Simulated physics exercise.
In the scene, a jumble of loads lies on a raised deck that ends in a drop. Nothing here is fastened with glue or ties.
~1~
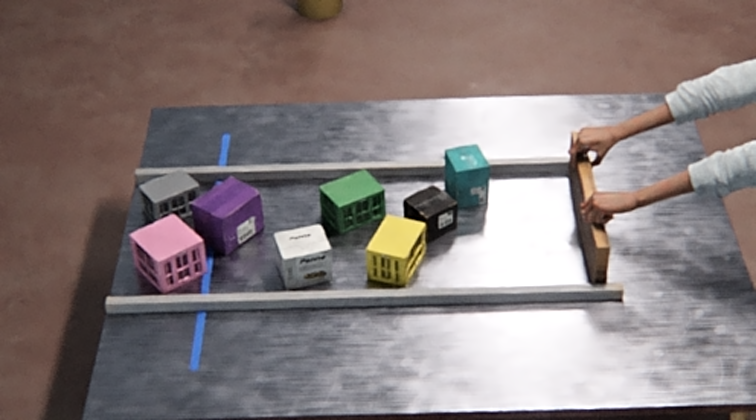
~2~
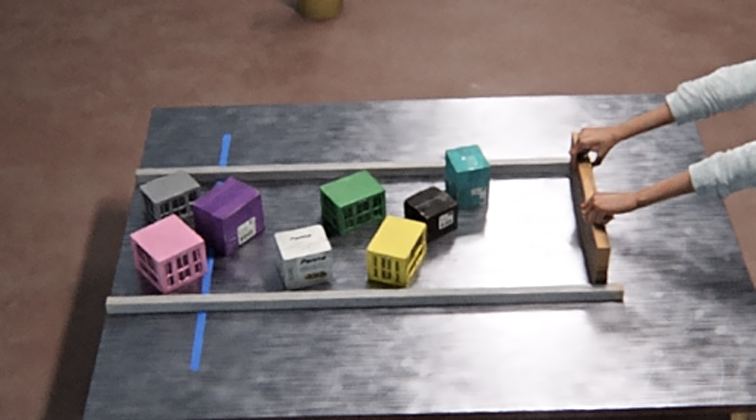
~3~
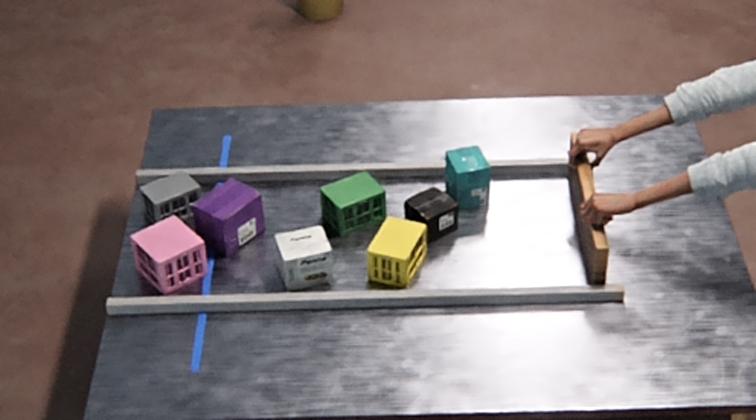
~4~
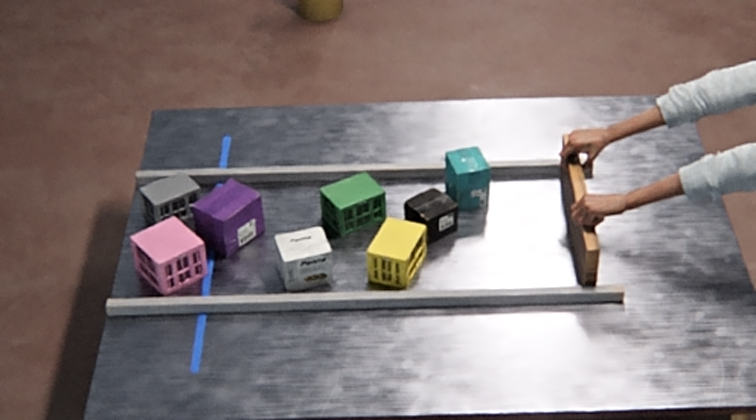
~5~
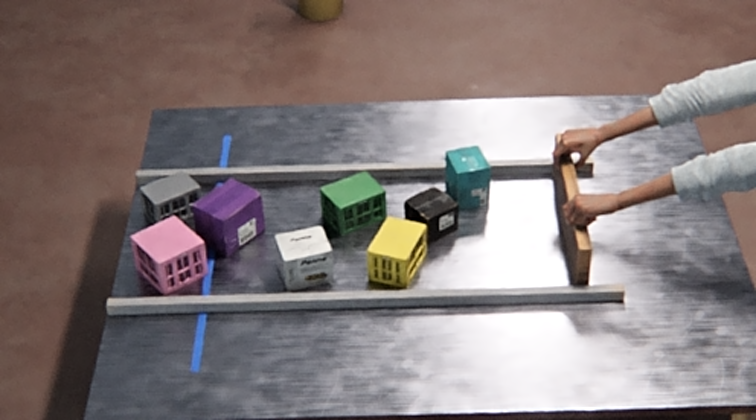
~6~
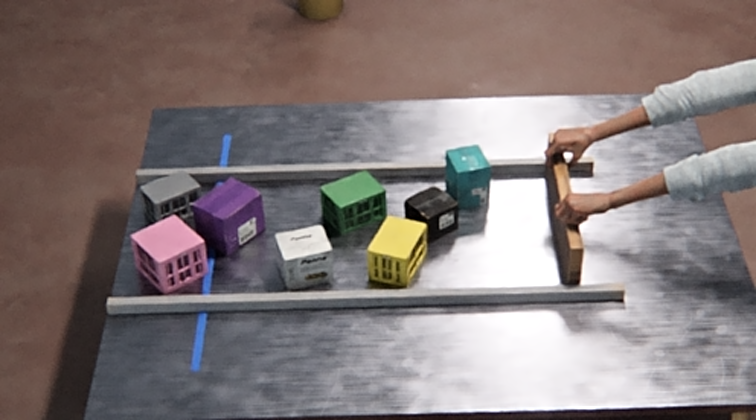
A wooden plank, held upright by two hands at the right, slides a short way left between two pale rails on a dark tabletop, while the eight colourful boxes and crates between the rails and blue tape stay still.
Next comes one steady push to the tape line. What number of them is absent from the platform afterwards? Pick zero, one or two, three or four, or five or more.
One or two of them.
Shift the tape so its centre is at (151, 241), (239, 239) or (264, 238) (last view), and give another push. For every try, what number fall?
You'd get 6, then 1, then 0.
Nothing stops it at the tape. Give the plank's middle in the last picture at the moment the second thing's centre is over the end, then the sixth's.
First at (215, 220), next at (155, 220).
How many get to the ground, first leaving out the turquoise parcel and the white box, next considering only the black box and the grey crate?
You'd count 0 the first time and 1 the second time.
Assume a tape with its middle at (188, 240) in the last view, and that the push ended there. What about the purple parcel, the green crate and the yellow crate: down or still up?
The purple parcel drops off, the green crate does not fall, the yellow crate survives.
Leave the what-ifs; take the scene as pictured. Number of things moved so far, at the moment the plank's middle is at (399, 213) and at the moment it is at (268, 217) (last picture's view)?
Counts: 4, 7.
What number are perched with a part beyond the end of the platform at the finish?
The total here is 1.
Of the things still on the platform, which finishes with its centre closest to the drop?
It's the grey crate that ends nearest.
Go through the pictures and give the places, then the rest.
Grey crate (171, 198); pink crate (169, 254); purple parcel (228, 215); plank (588, 207); tape (212, 239), in the first picture.
Pink crate (169, 254); white box (304, 258), in the second picture.
Purple parcel (229, 217); turquoise parcel (468, 178), in the third picture.
Grey crate (171, 201); green crate (353, 204), in the fourth picture.
Pink crate (169, 255); yellow crate (397, 252), in the fifth picture.
Grey crate (172, 199); pink crate (170, 254); purple parcel (229, 216); plank (563, 208); tape (213, 239), in the sixth picture.
Early on, none off yet; grey crate at rest near (172, 199); pink crate at rest near (170, 254); purple parcel at rest near (229, 216).
A while later, none off yet; grey crate at rest near (172, 199); pink crate travelled a little near (147, 260); purple parcel travelled about its own width near (184, 226).
Finally, the number that fall off is one or two; lost, purple parcel and pink crate.
